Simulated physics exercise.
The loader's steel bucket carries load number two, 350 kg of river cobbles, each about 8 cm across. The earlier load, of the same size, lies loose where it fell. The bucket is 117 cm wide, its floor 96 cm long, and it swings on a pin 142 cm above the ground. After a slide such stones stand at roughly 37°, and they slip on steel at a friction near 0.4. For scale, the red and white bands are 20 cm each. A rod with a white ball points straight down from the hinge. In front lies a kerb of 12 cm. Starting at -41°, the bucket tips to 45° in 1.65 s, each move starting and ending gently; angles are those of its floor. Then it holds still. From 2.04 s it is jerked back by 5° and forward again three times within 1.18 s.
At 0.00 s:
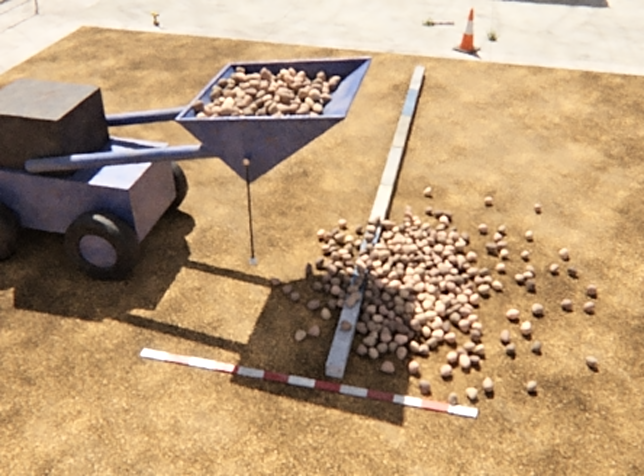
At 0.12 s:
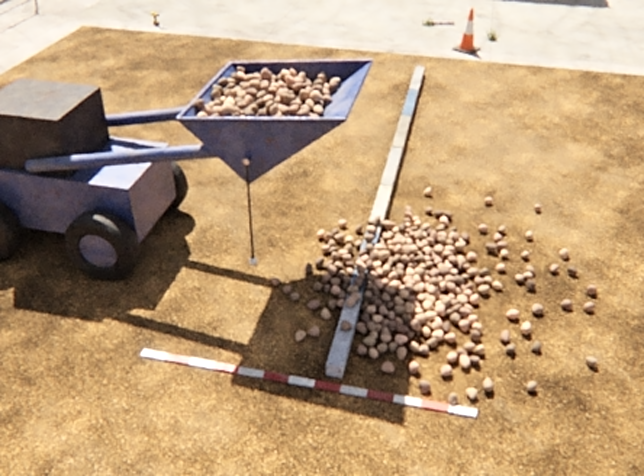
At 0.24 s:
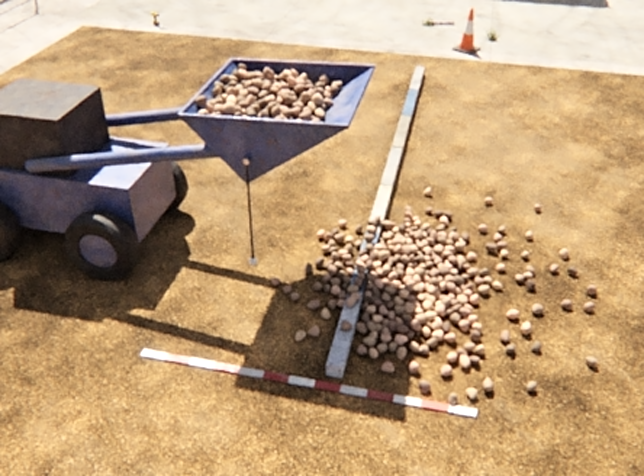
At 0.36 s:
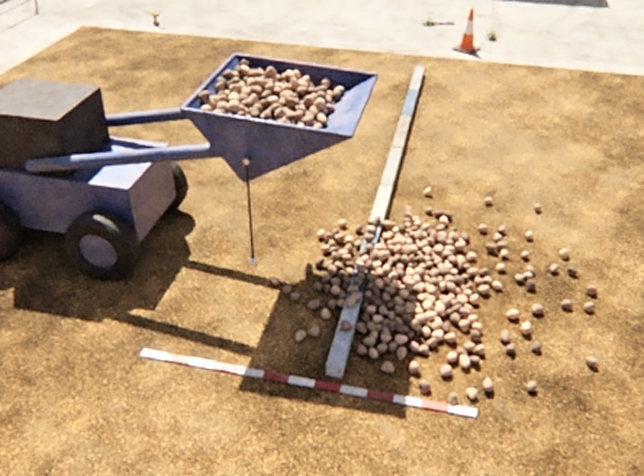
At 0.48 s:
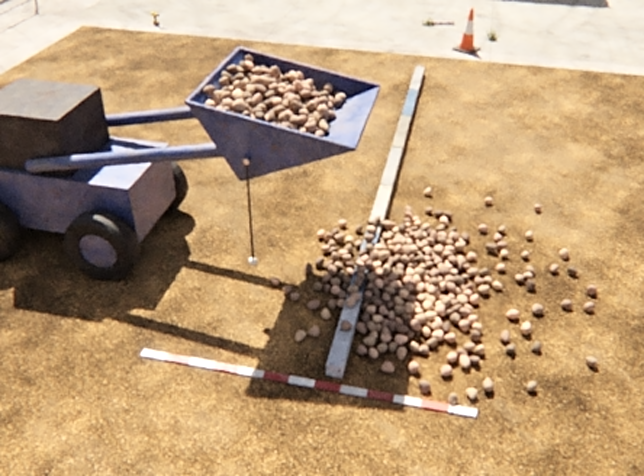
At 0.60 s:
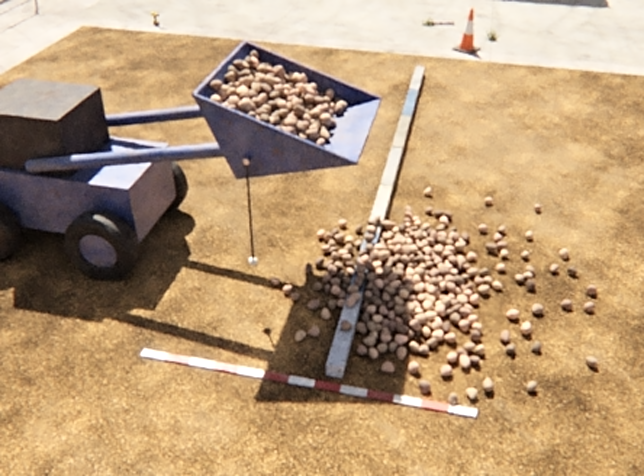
The footage shows a blue loader holding a bucket of rounded stones beside a loose pile lying across a pale kerb; the bucket slowly tilts forward to the right, its front edge lowering while the stones shift inside.
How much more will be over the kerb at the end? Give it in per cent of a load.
Roughly 56 per cent of a load more.
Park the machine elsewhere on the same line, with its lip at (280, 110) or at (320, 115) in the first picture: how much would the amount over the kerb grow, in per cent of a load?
Near 5 per cent from the first place, 30 from the second.
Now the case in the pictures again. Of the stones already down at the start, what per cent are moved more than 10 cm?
Roughly 15 per cent of them.
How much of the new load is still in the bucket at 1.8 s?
Roughly 25 per cent is still inside.
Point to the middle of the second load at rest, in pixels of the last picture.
Their middle is at about (375, 268).
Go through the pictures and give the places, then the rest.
In the first frame, the bucket is at -41°, its lip at (344, 118); the top of the load is at (282, 87). The earlier load is highest near (401, 253), 20 cm above ground level, 13 % on this side of the kerb, 87 % over the kerb.
The second frame shows lip at (345, 120), floor tilted -40°, highest stones at (282, 87); the stones move at 0.1 m/s on average.
In the third frame, the bucket is at -36°, its lip at (348, 127); the top of the load is at (256, 84); the stones move at 0.2 m/s on average.
In the fourth frame, the bucket is at -31°, its lip at (352, 137); the top of the load is at (246, 77); the stones move at 0.2 m/s on average.
In the fifth frame, the bucket is at -23°, its lip at (355, 149); the top of the load is at (242, 72); the stones move at 0.3 m/s on average.
In the sixth frame, the bucket is at -15°, its lip at (357, 164); the top of the load is at (243, 69); the stones move at 0.3 m/s on average.
After 1.2 s the floor is at 32°; in per cent of one load, 99 in the bucket, 14 on this side of the kerb, 87 over the kerb; the foremost stones are at (570, 279).
After 1.8 s the floor is at 45°; in per cent of one load, 26 in the bucket, 65 on this side of the kerb, 109 over the kerb; the foremost stones are at (570, 279).
After 3.7 s the floor is at 45°; in per cent of one load, 0 in the bucket, 57 on this side of the kerb, 143 over the kerb; the foremost stones are at (579, 304).
After 6.3 s the floor is at 45°; in per cent of one load, 0 in the bucket, 57 on this side of the kerb, 143 over the kerb; the foremost stones are at (579, 304). Net gain over the kerb, 56.
